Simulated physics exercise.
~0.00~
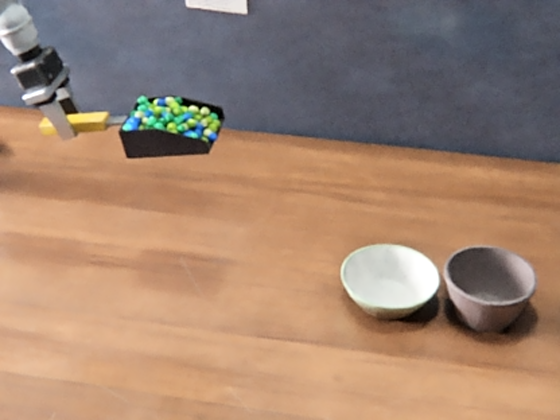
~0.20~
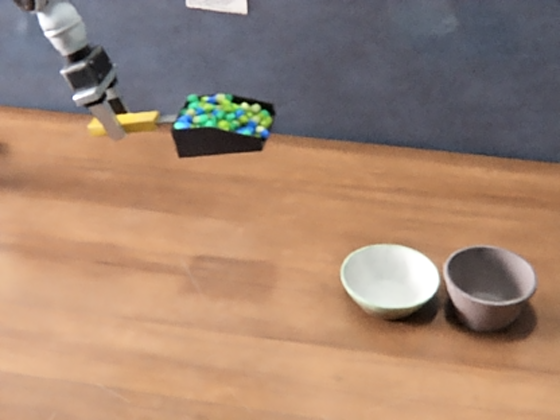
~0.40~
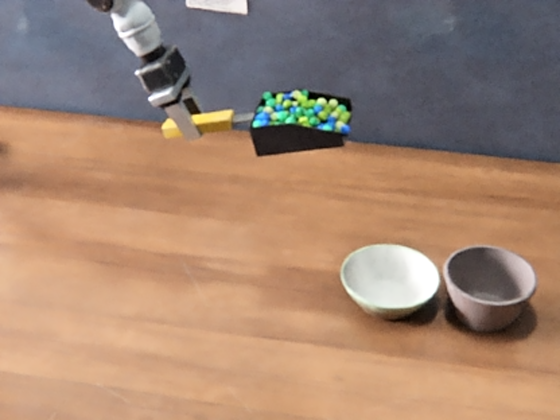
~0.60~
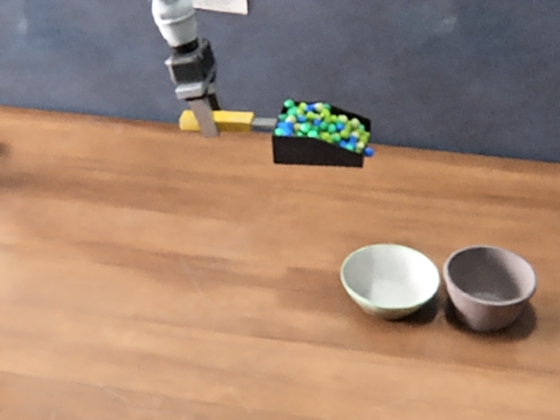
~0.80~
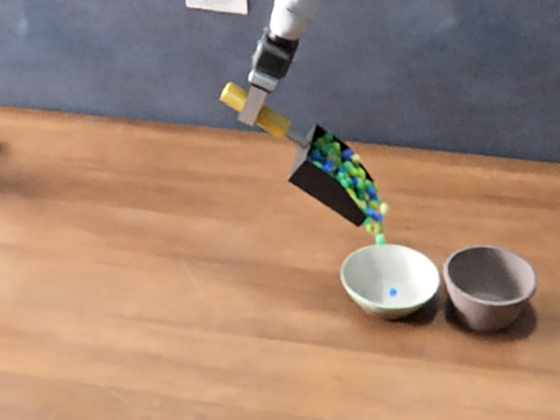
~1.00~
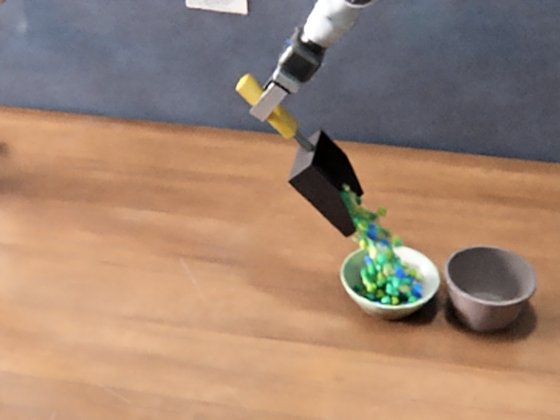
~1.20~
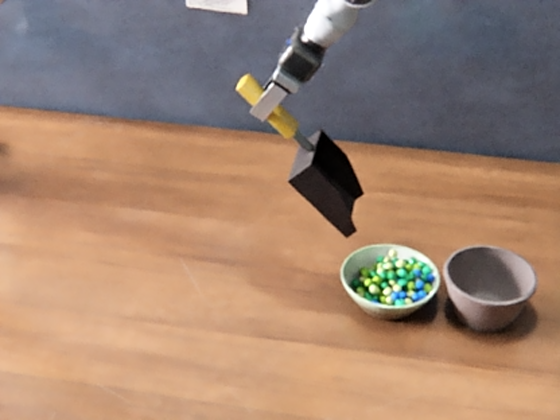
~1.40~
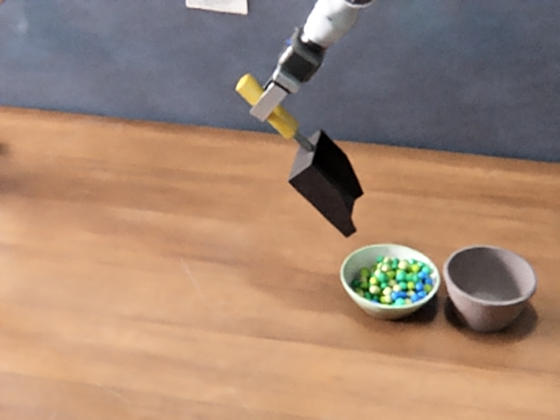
A robot arm grips a black scoop by its yellow handle, heaped with small round sweets in green, blue and yellow, above a wooden table set against a dark blue-grey wall, seen from a fixed, raised viewpoint. A pale bowl with a greenish rim and a grey-brown bowl stand side by side at the right. The arm carries the scoop rightward, then lowers it slightly and tips it steeply forward. The sweets slide over the front edge and pour into the pale bowl. Finally the emptied scoop hangs still, still tilted, with the sweets settled in the pale bowl and the other bowl empty.
